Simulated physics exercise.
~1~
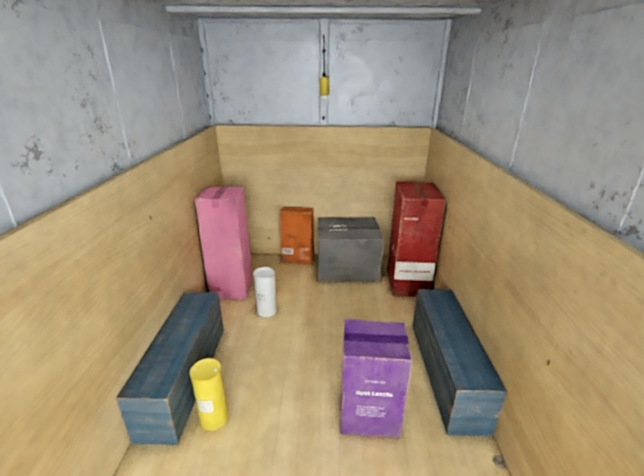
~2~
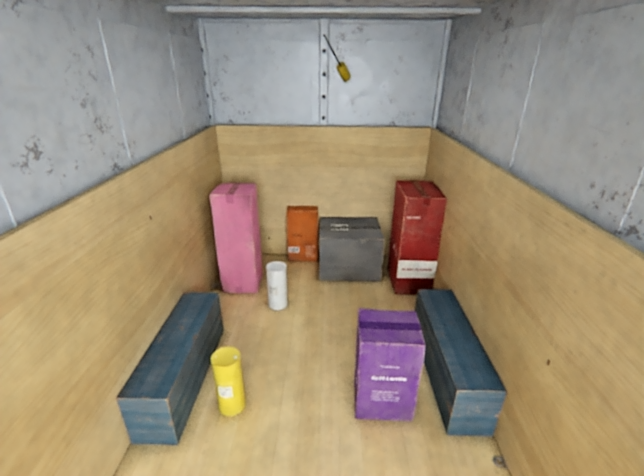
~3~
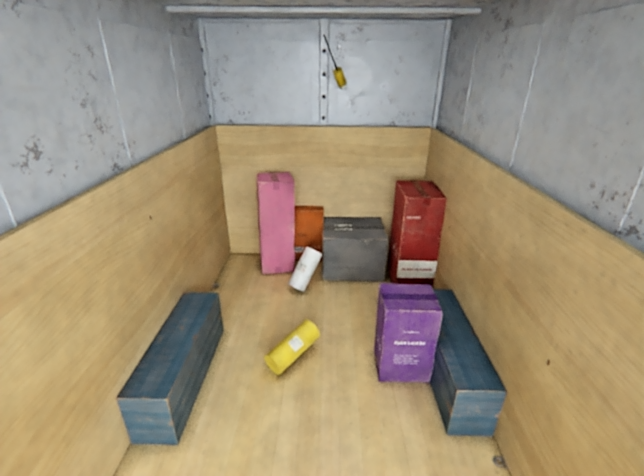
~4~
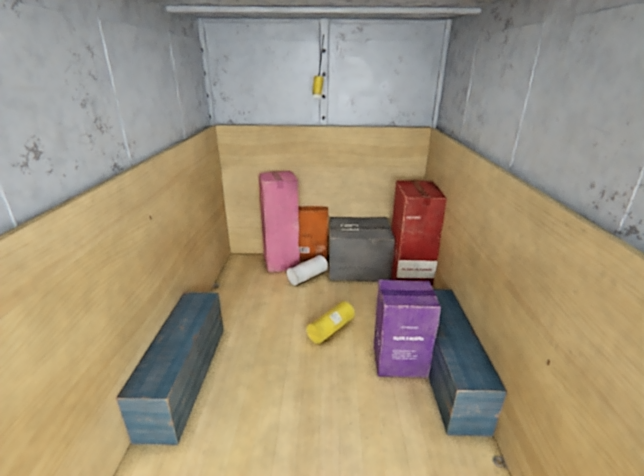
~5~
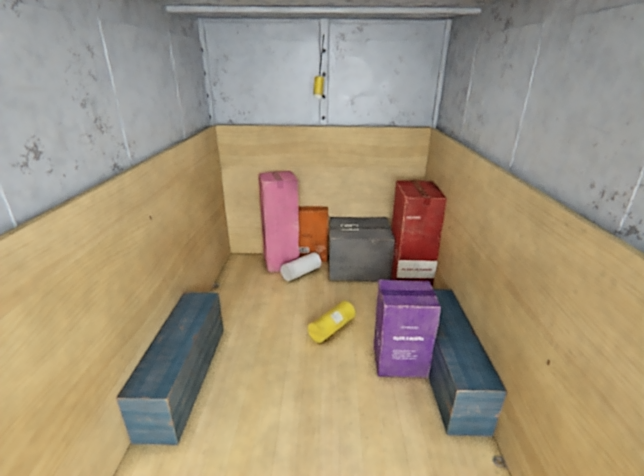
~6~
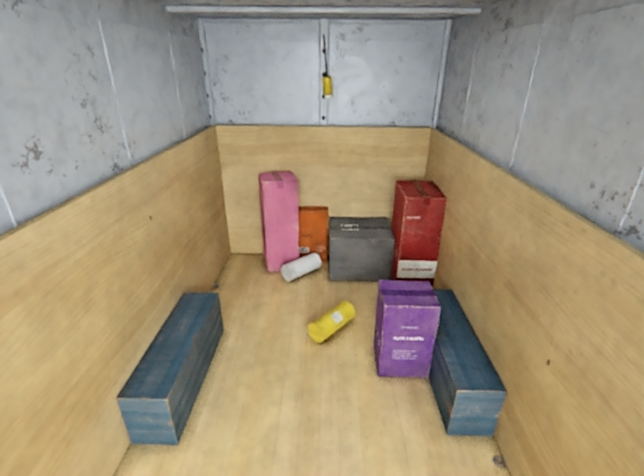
Boxes and canisters slide forward and right in a van, and both canisters topple over.
